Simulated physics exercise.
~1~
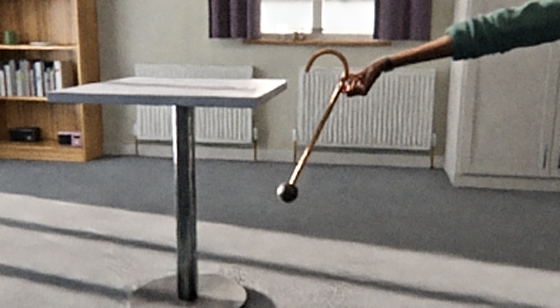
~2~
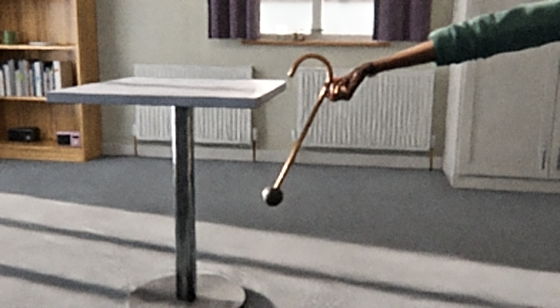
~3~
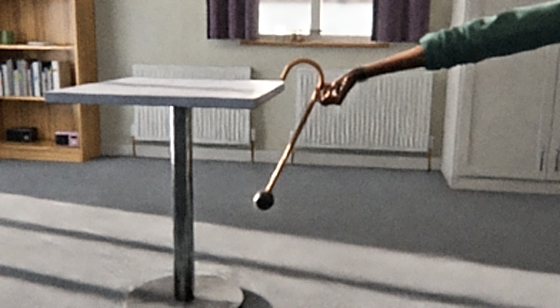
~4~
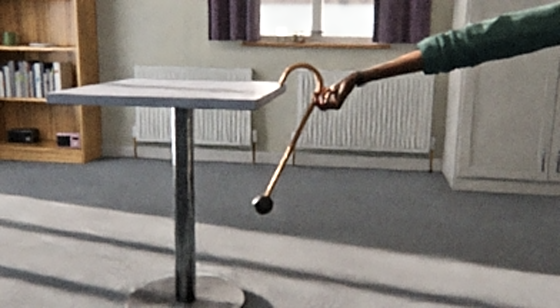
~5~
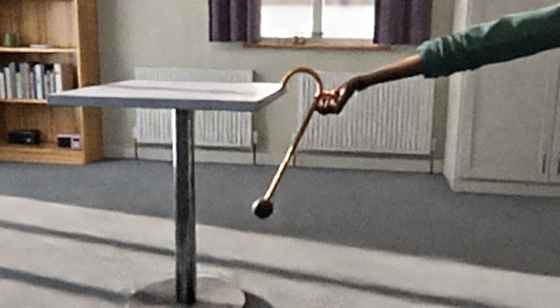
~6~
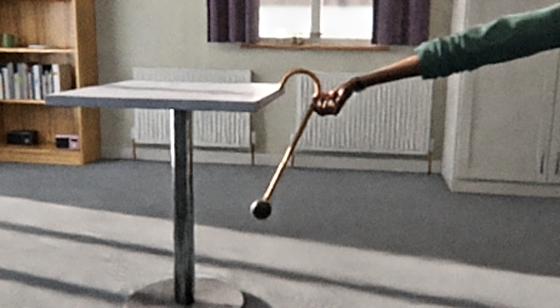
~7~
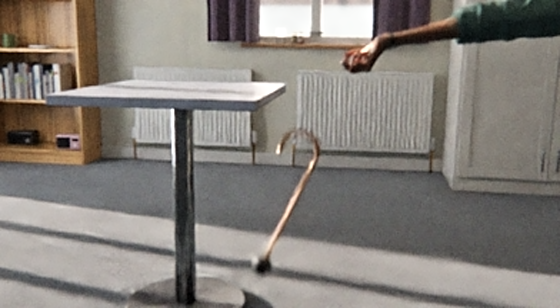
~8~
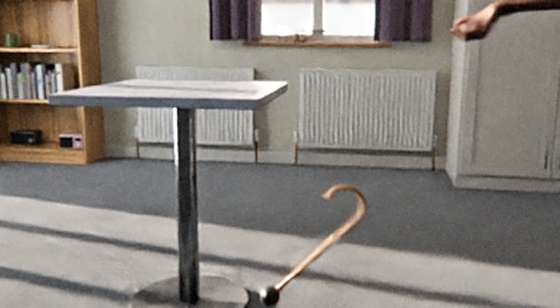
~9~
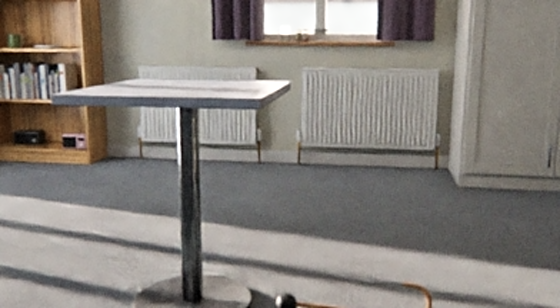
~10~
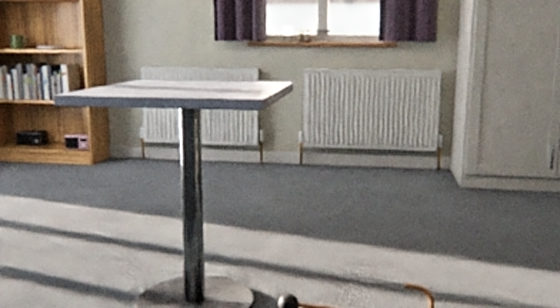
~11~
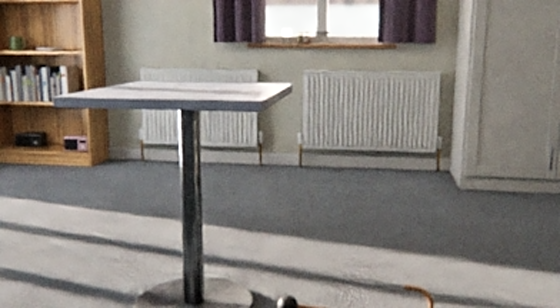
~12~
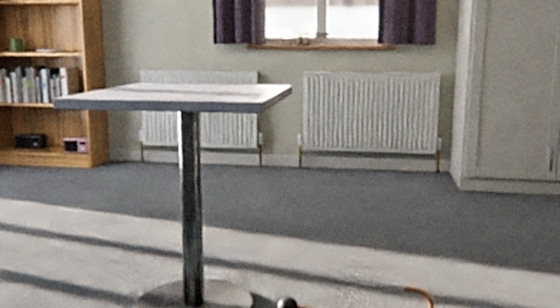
A hooked object, set against a table edge by hand, falls to the floor when released.
